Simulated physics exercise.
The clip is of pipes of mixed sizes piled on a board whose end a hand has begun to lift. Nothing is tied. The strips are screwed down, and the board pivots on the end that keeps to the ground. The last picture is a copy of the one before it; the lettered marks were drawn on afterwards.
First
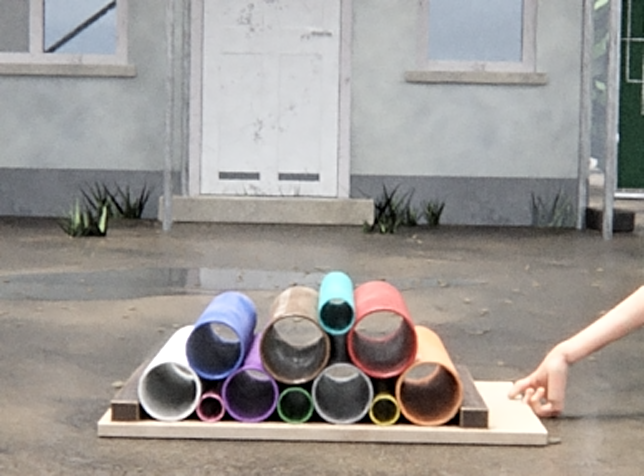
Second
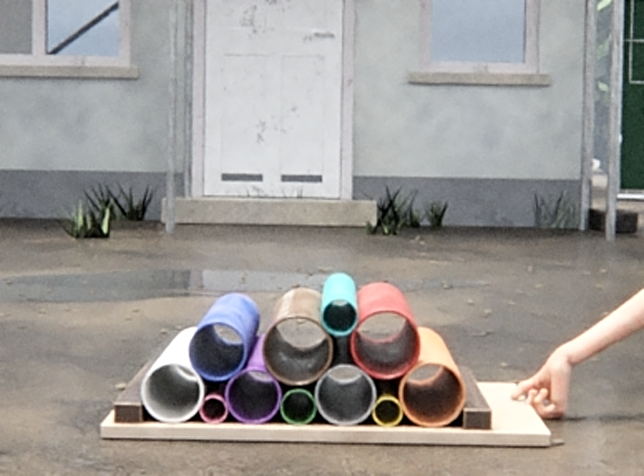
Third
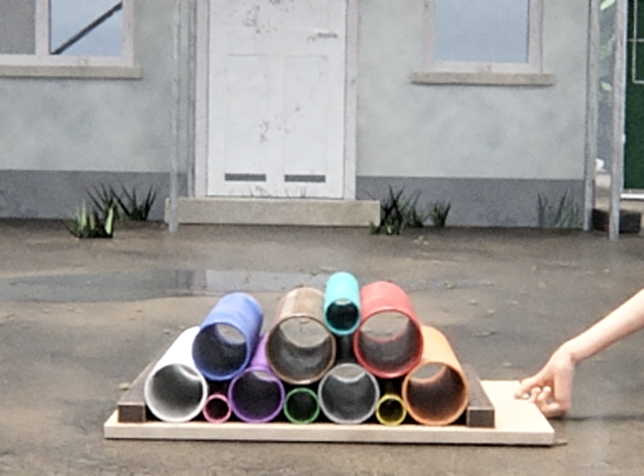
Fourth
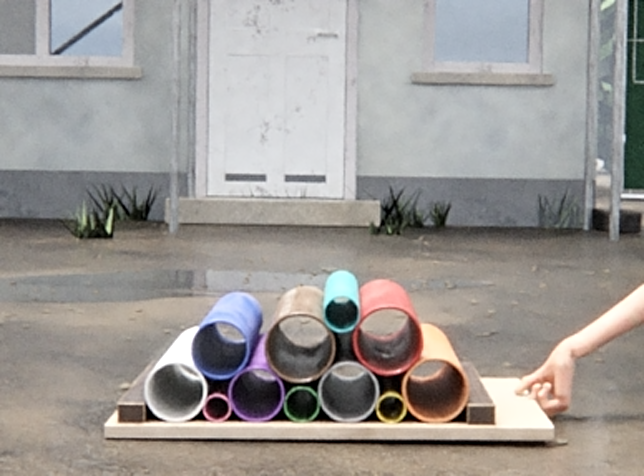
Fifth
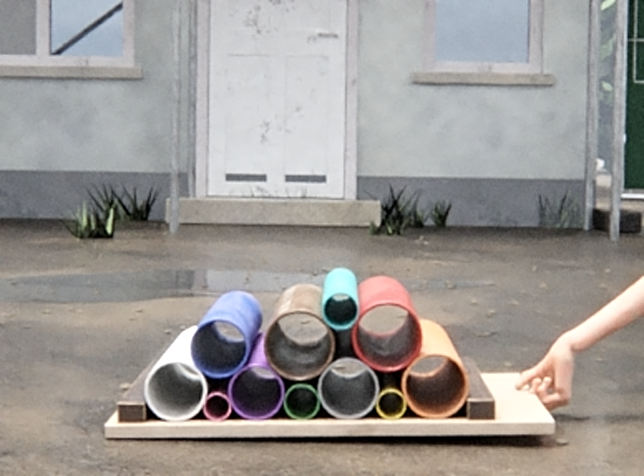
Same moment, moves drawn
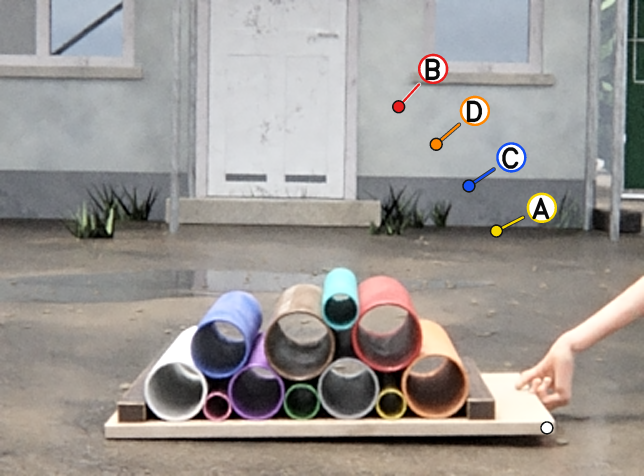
On the wet ground outside a grey house, a hand at the right end of a board stacked with colourful pipes began to raise that end very slightly, while the pipes stayed piled together.
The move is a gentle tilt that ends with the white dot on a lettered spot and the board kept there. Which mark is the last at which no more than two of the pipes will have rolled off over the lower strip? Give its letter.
The answer is mark C.
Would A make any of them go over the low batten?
No.
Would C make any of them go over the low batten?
No, at C.
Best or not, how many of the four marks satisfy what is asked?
Two of them.
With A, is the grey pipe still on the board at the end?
Yes, with A.
On the marked copy, A at (496, 231); B at (398, 107); C at (469, 186); D at (436, 145); the white dot at (547, 428).
With C. Early on, board at 19°.
Further on, board at 35°.
At the end, board at 35°, none over the low batten.
As for the rest, A none over the low batten; B eight over the low batten; D four over the low batten (brown, blue, red, turquoise).
